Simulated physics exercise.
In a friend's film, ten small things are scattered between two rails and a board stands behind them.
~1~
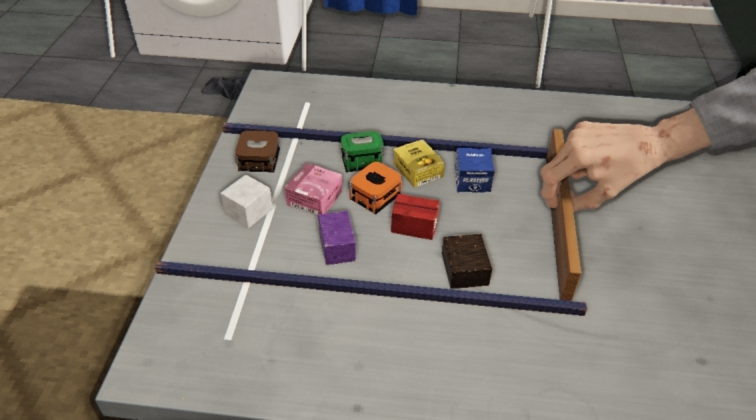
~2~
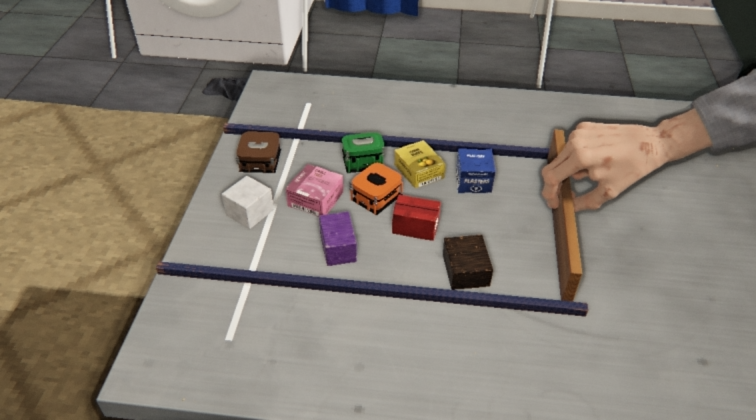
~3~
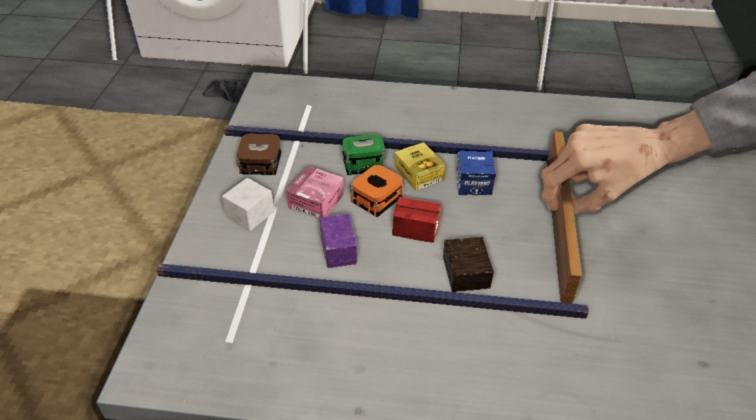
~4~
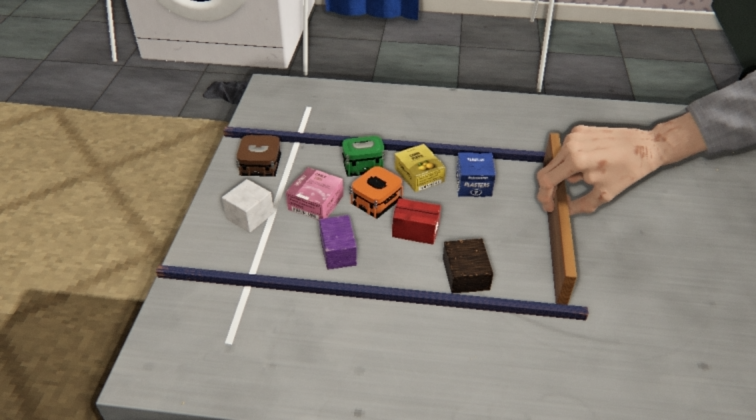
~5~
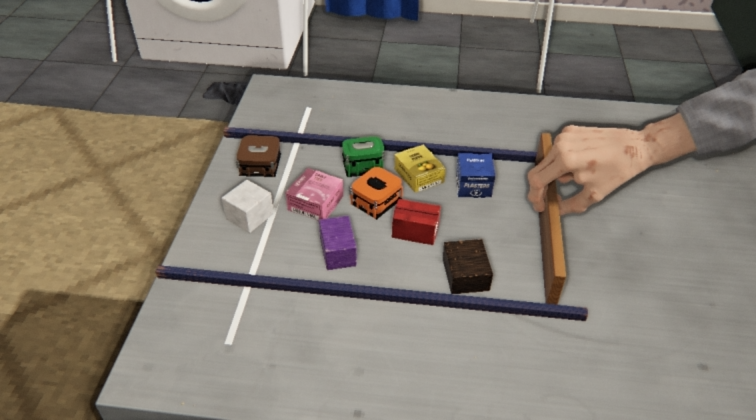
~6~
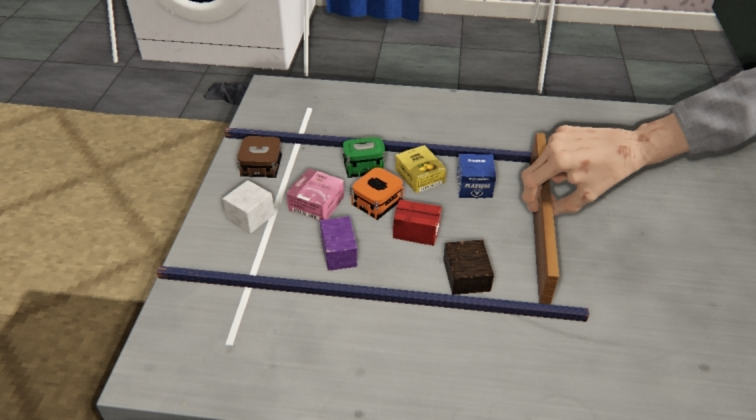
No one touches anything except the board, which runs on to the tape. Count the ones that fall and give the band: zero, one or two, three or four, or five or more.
Lost one or two.
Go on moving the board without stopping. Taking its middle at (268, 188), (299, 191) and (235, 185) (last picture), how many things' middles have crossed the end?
By position: 2 / 1 / 6.
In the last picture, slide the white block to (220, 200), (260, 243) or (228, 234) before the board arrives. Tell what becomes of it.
Try one it goes off the edge; try two it is not knocked off; try three it is not knocked off.
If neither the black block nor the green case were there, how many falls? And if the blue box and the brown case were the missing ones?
Fallen: 1 in the first try, 0 in the other.
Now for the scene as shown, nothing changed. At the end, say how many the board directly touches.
Contact count: 4.
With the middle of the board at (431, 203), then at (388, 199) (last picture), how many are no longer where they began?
In order, the tallies are 5 and 8.
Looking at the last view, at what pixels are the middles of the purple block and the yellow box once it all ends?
Near (205, 237) and (244, 146).
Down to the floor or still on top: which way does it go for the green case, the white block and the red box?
Outcome - green case gone, white block safe, red box safe.
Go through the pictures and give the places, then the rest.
Brown case (258, 152); white block (247, 202); pink box (314, 190); board (561, 209); tape (275, 200), in the first picture.
White block (248, 202); purple block (338, 239), in the second picture.
Pink box (316, 193); orange case (377, 190), in the third picture.
Brown case (260, 156); black block (467, 265), in the fourth picture.
White block (248, 206); yellow box (419, 169), in the fifth picture.
Brown case (260, 157); white block (249, 207); pink box (316, 195); board (543, 212); tape (277, 205), in the sixth picture.
Early on, none off yet; brown case at rest near (260, 157); white block at rest near (249, 207); pink box at rest near (316, 195).
A while later, none off yet; brown case travelled a little near (238, 155); white block at rest near (248, 207); pink box travelled about its own width near (271, 183).
Finally, the number that fall off is one or two; lost, green case and brown case.
